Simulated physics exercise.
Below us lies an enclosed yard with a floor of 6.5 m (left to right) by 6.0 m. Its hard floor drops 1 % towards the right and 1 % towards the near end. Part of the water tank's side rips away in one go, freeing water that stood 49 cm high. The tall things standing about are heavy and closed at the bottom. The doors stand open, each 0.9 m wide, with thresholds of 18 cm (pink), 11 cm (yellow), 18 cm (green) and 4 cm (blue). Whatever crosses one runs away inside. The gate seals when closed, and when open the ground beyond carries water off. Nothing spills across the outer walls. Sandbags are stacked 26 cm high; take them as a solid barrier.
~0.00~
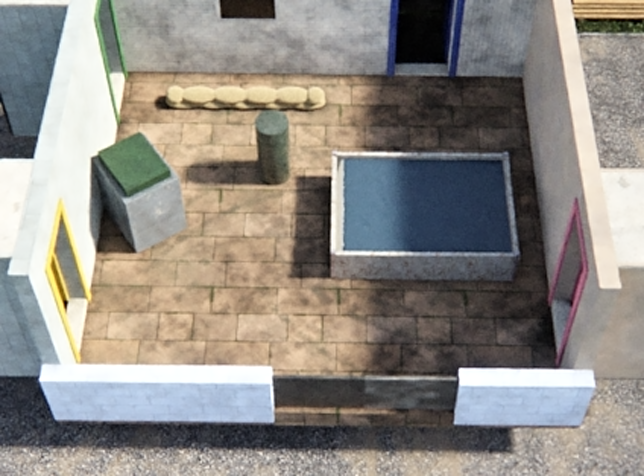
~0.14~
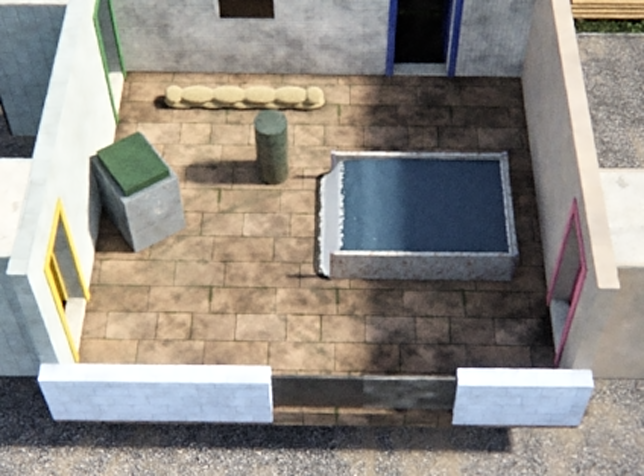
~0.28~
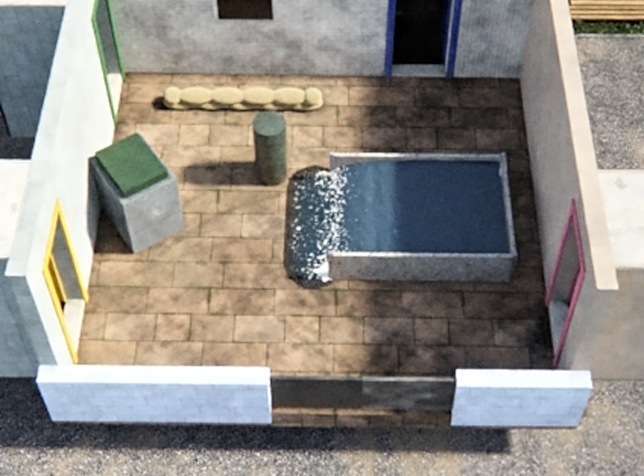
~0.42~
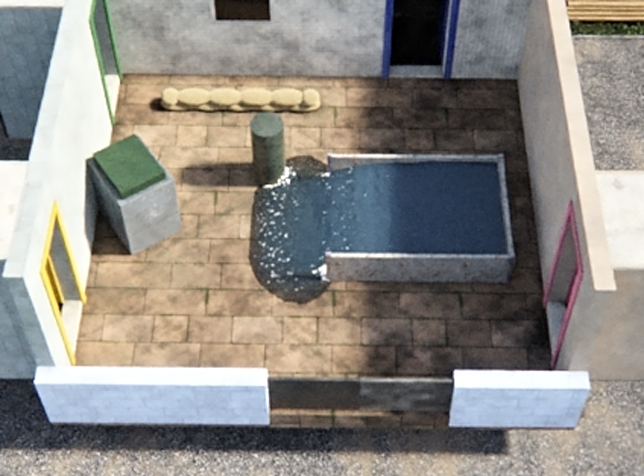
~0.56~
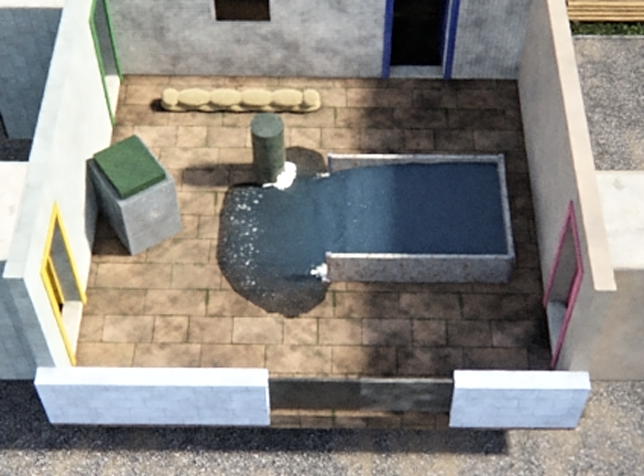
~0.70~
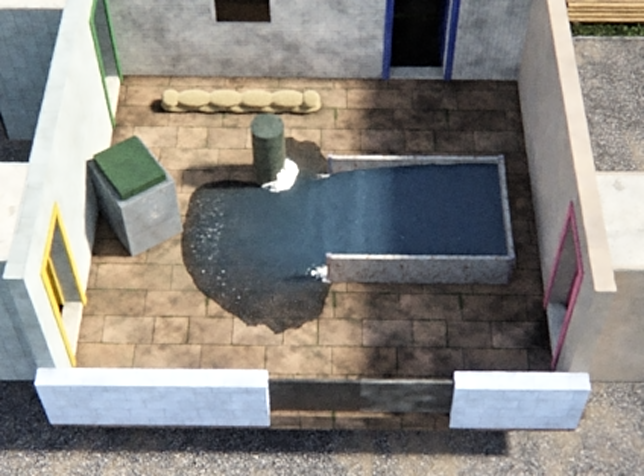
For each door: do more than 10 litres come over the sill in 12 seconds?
The water let in: At the pink door it keeps below the limit; at the yellow door it exceeds the limit; at the green door it does not reach the limit; at the blue door it does not reach the limit.
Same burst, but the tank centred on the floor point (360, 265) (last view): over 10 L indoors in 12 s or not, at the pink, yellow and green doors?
Then: Pink not over, yellow above, green not over.
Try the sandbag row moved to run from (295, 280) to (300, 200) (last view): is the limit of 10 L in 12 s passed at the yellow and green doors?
Against that limit: Yellow not over, green below.
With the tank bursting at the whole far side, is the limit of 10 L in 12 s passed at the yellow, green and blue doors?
Against that limit: Yellow not over, green below, blue above.
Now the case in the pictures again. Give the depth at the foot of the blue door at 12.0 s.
Roughly 3.0 cm deep.
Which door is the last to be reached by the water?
Last comes the pink one.
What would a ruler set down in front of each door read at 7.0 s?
Depths in cm: Pink 13, yellow 9, green 6, blue 3.
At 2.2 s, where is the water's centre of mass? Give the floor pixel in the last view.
Around (311, 231).
After 1.4 s water covers 25 % of the floor and is deepest (31 cm) near (182, 227); pink door not reached, yellow door not reached, green door not reached, blue door not reached.
After 2.2 s water covers 45 % of the floor and is deepest (26 cm) near (182, 227); pink door not reached, yellow door 17 cm at the sill, 2 L in, green door 5 cm at the sill, 0 L in, blue door not reached.
After 3.5 s water covers 50 % of the floor and is deepest (31 cm) near (69, 397); pink door not reached, yellow door 21 cm at the sill, 39 L in, green door 17 cm at the sill, 0 L in, blue door 2 cm at the sill, 0 L in.
After 7.0 s water covers 90 % of the floor and is deepest (16 cm) near (555, 403); pink door 13 cm at the sill, 0 L in, yellow door 9 cm at the sill, 95 L in, green door 6 cm at the sill, 1 L in, blue door 3 cm at the sill, 0 L in.
After 12.0 s water covers 90 % of the floor and is deepest (18 cm) near (528, 403); pink door 13 cm at the sill, 0 L in, yellow door 4 cm at the sill, 95 L in, green door 1 cm at the sill, 1 L in, blue door 3 cm at the sill, 1 L in.
